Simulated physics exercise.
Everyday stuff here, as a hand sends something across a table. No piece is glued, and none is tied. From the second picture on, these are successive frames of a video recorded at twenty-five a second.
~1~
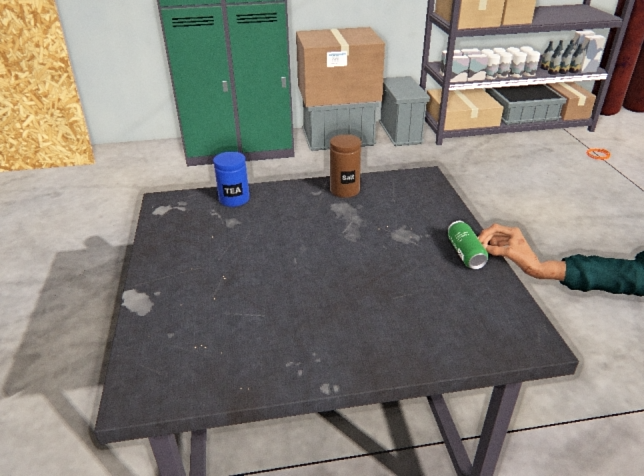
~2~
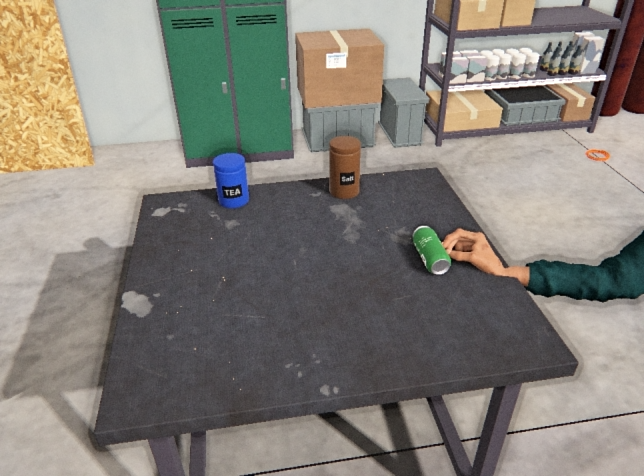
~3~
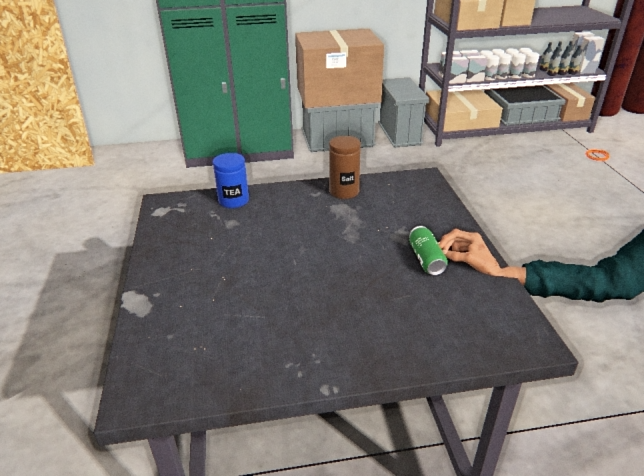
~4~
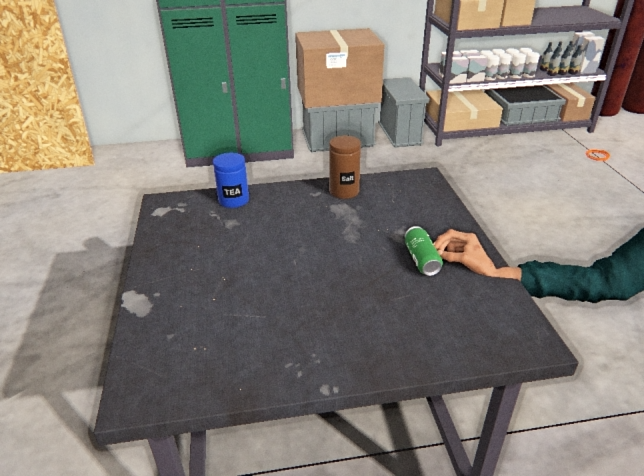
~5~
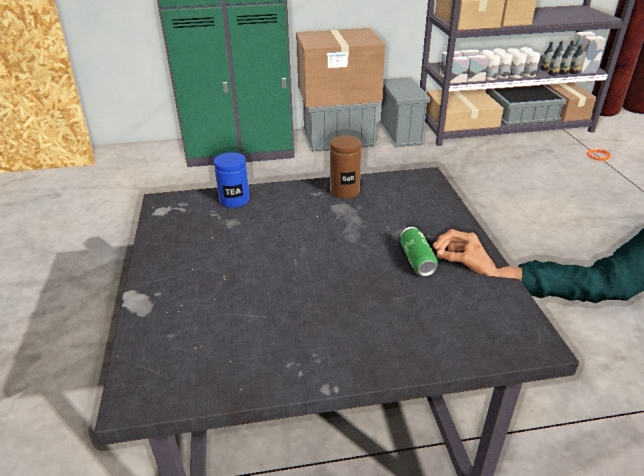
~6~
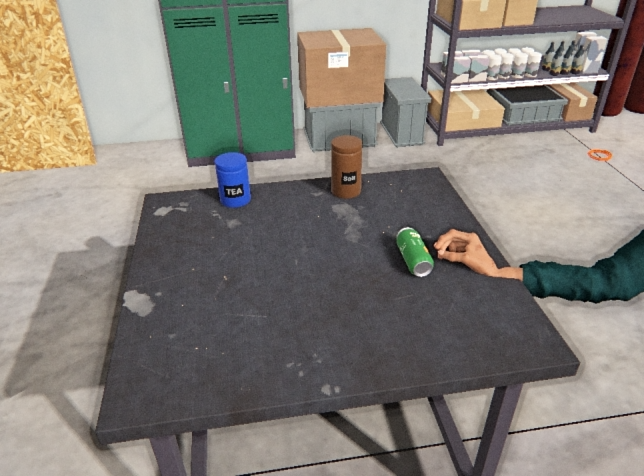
A green can lying on a dark table moves left with a hand, then slightly farther.
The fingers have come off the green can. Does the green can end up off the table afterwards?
My guess is it never leaves the table.
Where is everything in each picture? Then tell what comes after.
The first frame shows under the hand; green can (467, 245).
The second frame shows under the hand; green can (431, 250).
The third frame shows under the hand; green can (428, 250).
The fourth frame shows green can (423, 251).
The fifth frame shows green can (418, 251).
The sixth frame shows green can (414, 252) moved a little.
Then, 0.10 s later than the last frame, green can moved about its own width near (404, 253).
Then, 0.20 s later than the last frame, green can moved about its own width near (396, 254).
Then, 0.30 s later than the last frame, green can moved about its own width near (390, 255).
Then, 0.50 s later than the last frame, green can moved well along near (387, 255).
When it is over, moved from the start, green can. End places, in pixels of the last picture, green can near (387, 255).
